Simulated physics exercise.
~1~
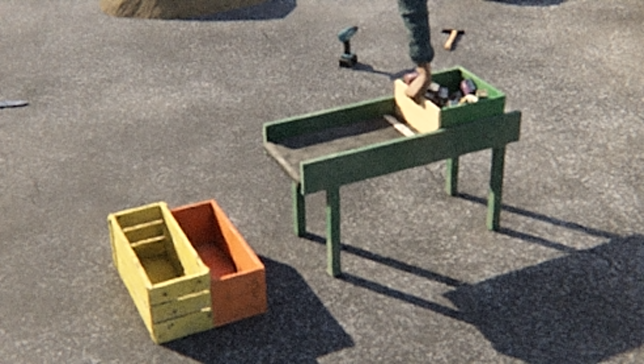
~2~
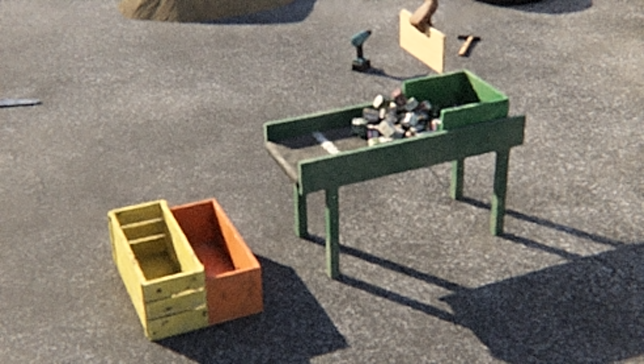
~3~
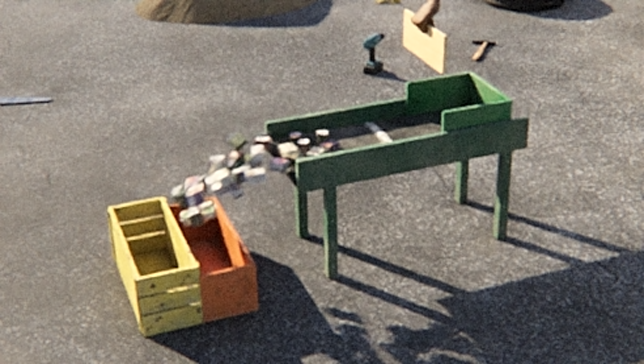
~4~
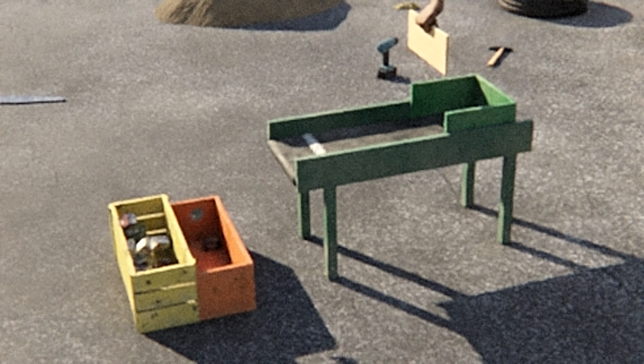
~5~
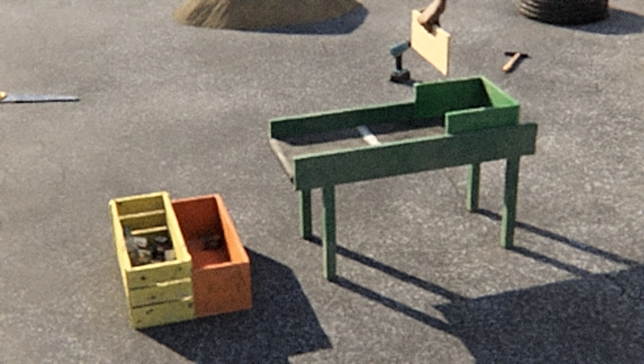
A hand lifts the gate, and small cartons ride off the belt, mostly into the yellow tote.
